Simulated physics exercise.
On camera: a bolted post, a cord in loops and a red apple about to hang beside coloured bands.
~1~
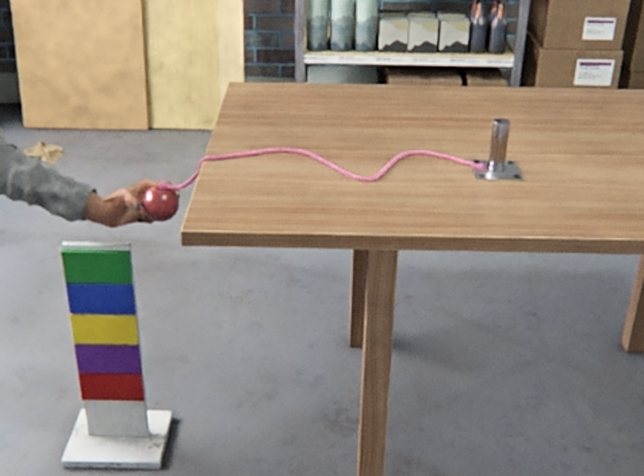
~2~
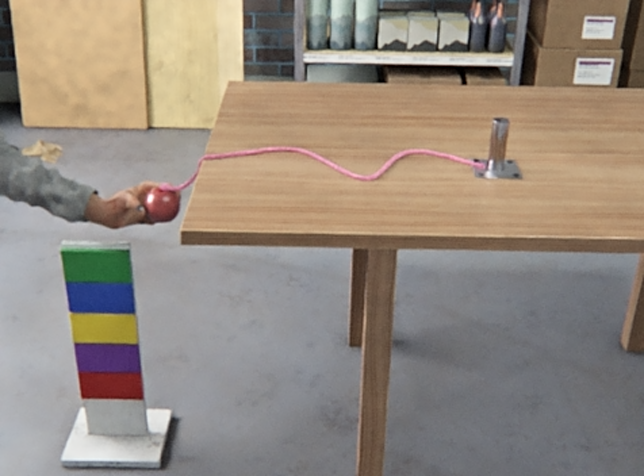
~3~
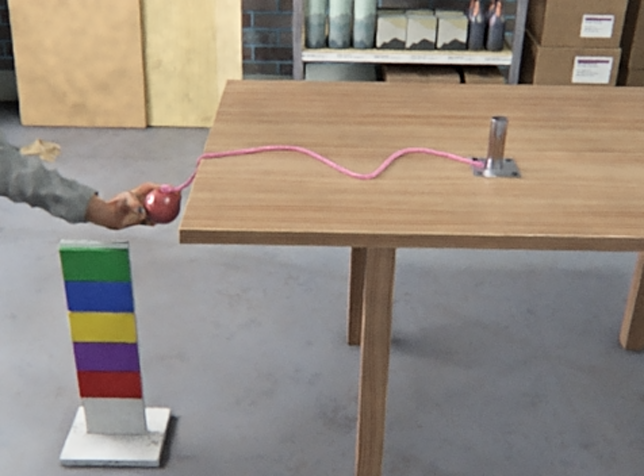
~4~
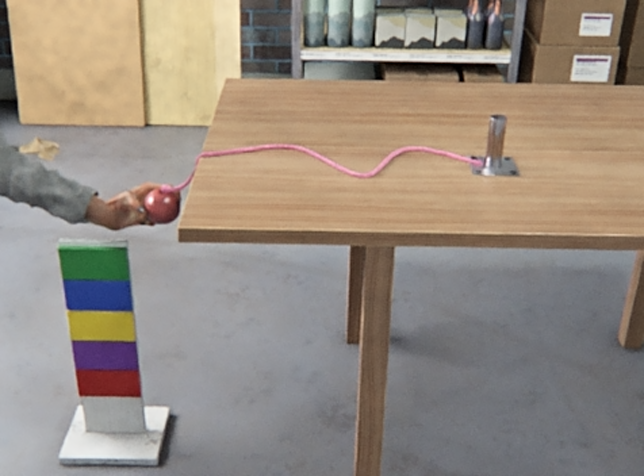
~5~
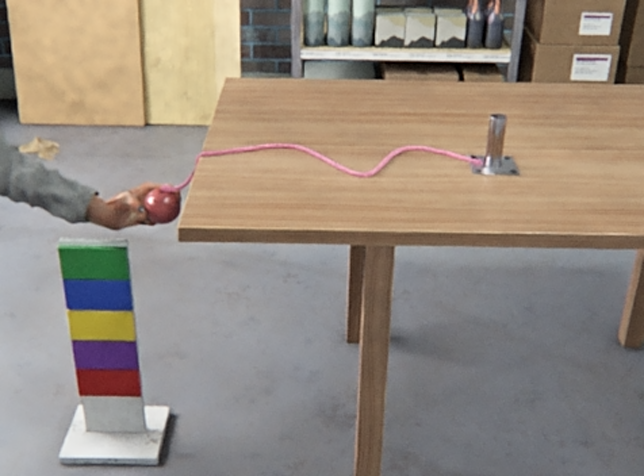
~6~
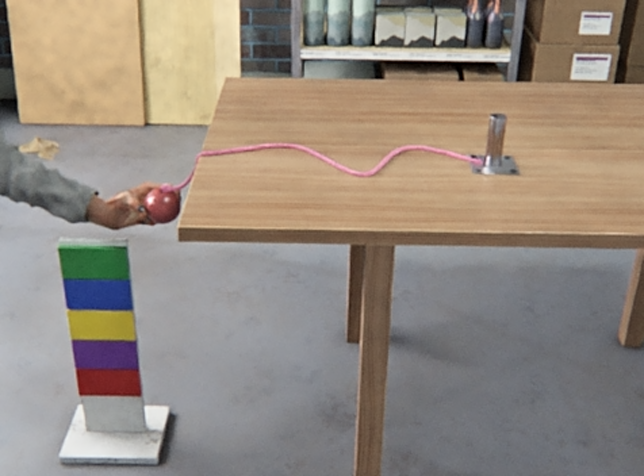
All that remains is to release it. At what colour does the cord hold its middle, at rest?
The cord holds its middle at blue.
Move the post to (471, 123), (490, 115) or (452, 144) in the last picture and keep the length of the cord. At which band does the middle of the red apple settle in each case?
In that order: Blue; green; yellow.
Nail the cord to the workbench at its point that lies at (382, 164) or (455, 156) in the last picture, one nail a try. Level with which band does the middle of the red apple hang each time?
Taking them in turn: Green; blue.
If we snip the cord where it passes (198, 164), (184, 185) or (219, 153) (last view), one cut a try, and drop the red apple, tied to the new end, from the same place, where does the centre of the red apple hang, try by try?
About (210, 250), (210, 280) and (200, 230).
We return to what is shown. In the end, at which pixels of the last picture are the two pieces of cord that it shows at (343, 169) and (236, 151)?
About (288, 157), and the other about (200, 199).
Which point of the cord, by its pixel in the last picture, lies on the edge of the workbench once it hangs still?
The one at (278, 146).
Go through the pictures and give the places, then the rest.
Red apple (161, 203); green (97, 268); blue (100, 300); yellow (104, 330); purple (108, 360); red (111, 388), in the first picture.
Red apple (162, 205); cord through (451, 158) (392, 161) (346, 173) (299, 151) (226, 156), in the second picture.
Red apple (163, 206), in the third picture.
Red apple (163, 206); cord through (449, 155) (389, 159) (344, 170) (297, 148) (224, 153), in the fourth picture.
Red apple (163, 206), in the fifth picture.
Red apple (163, 206); cord through (449, 154) (389, 157) (343, 169) (297, 147) (224, 152), in the sixth picture.
Early on, apple near (175, 295); level with blue.
Midway, apple near (237, 293); level with blue.
Near the end, apple near (200, 295); level with blue.
Finally, apple near (203, 295); level with blue. At blue.
